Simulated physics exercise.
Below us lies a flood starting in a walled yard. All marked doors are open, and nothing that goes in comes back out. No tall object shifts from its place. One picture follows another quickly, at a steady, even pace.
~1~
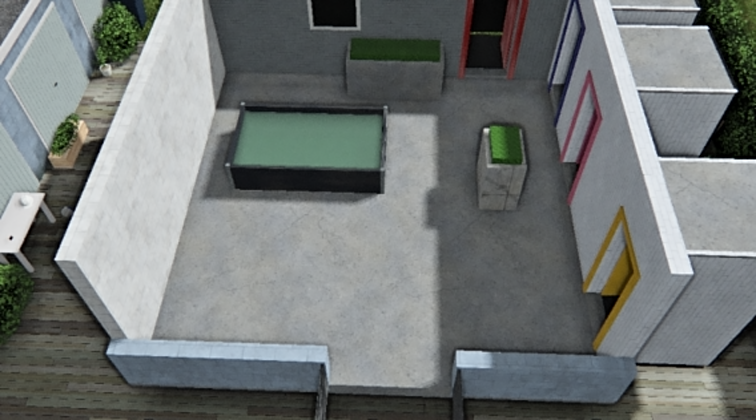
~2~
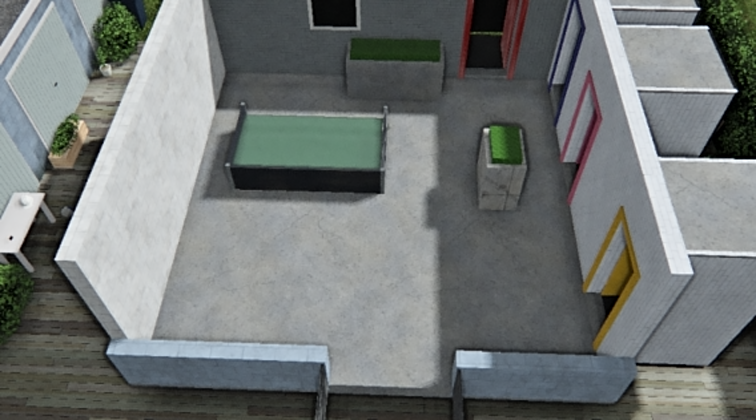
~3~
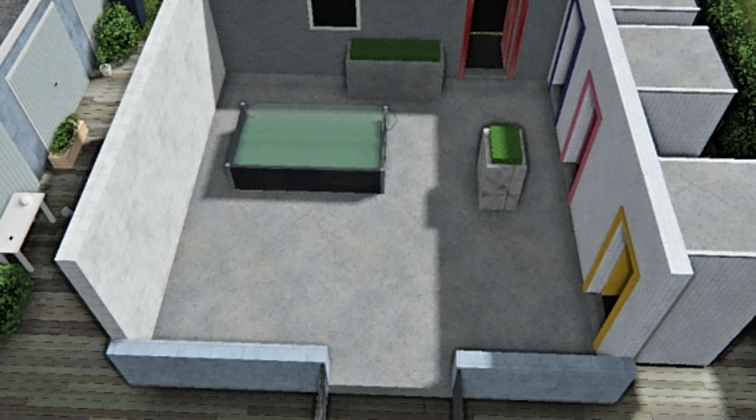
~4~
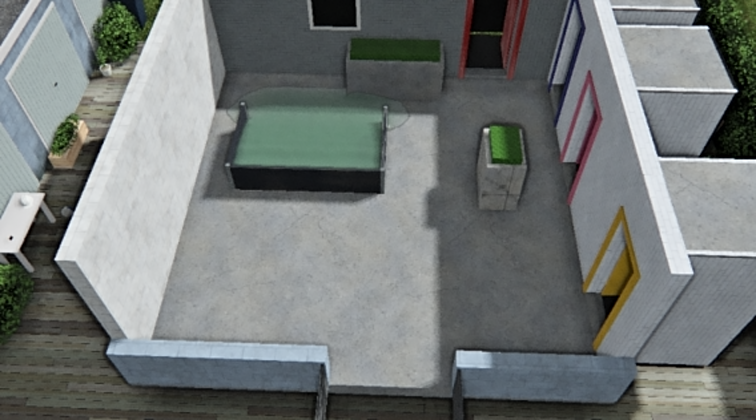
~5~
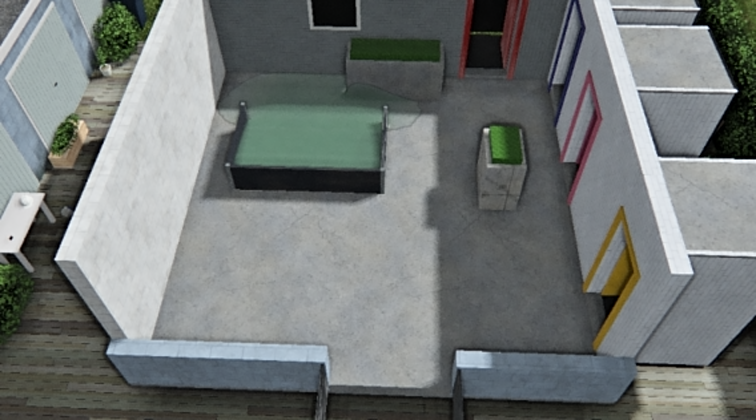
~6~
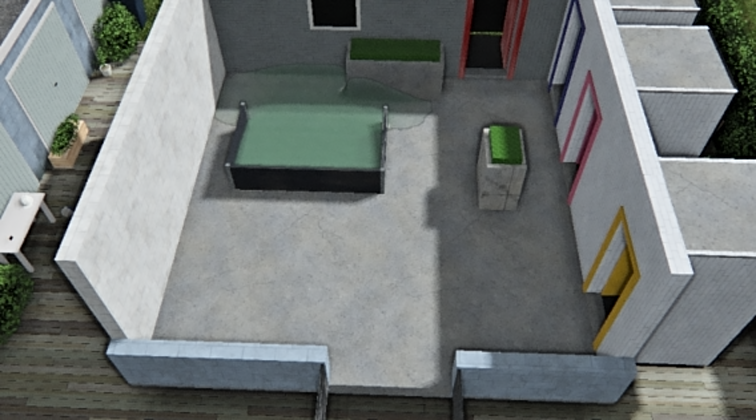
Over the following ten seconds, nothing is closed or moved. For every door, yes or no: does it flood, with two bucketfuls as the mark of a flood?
Blue door: No, yellow door: No, red door: No, pink door: Yes.
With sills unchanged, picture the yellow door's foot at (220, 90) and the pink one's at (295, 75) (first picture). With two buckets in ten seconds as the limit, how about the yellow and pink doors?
Result - yellow door exceeds the limit; pink door exceeds the limit.
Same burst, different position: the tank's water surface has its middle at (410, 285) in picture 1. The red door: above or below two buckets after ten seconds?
Result for the red door: It tops the limit.
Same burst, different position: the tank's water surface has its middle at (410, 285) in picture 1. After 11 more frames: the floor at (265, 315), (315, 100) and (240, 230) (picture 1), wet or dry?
Check in sequence: Still parched, soaked through, still parched.
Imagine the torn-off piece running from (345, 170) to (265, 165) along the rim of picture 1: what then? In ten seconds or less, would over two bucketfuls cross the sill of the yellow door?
I'd say the yellow door crosses the line.
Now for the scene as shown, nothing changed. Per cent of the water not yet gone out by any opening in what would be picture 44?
My figure: Some 98 per cent.
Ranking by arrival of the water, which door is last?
I say the yellow door.
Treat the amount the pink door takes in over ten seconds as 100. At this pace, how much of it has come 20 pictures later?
That share would be near 15 %.
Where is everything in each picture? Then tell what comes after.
The first picture shows still water in the tank at (310, 139).
In the second picture, water pours out on the tank's far side and has run to a hidden place.
In the third picture, water pours out on the tank's far side and has run to a hidden place.
In the fourth picture, the front is at (234, 109), out from the gap on the tank's far side.
In the fifth picture, the front is at (413, 101), out from the gap on the tank's far side.
In the sixth picture, the front is at (243, 73), out from the gap on the tank's far side.
A moment on, water covers 15 % of the floor; the blue door not reached, the yellow door not reached, the red door not reached, the pink door not reached.
Next, water covers 30 % of the floor; the blue door wet at the sill, nothing in, the yellow door not reached, the red door wet at the sill, nothing in, the pink door not reached.
Then, water covers 40 % of the floor; the blue door wet at the sill, nothing in, the yellow door not reached, the red door wet at the sill, nothing in, the pink door under two buckets in.
Later, water covers 65 % of the floor; the blue door wet at the sill, nothing in, the yellow door wet at the sill, nothing in, the red door wet at the sill, nothing in, the pink door over two buckets in.
In the end, water covers 85 % of the floor; the blue door wet at the sill, nothing in, the yellow door under two buckets in, the red door wet at the sill, nothing in, the pink door over two buckets in.
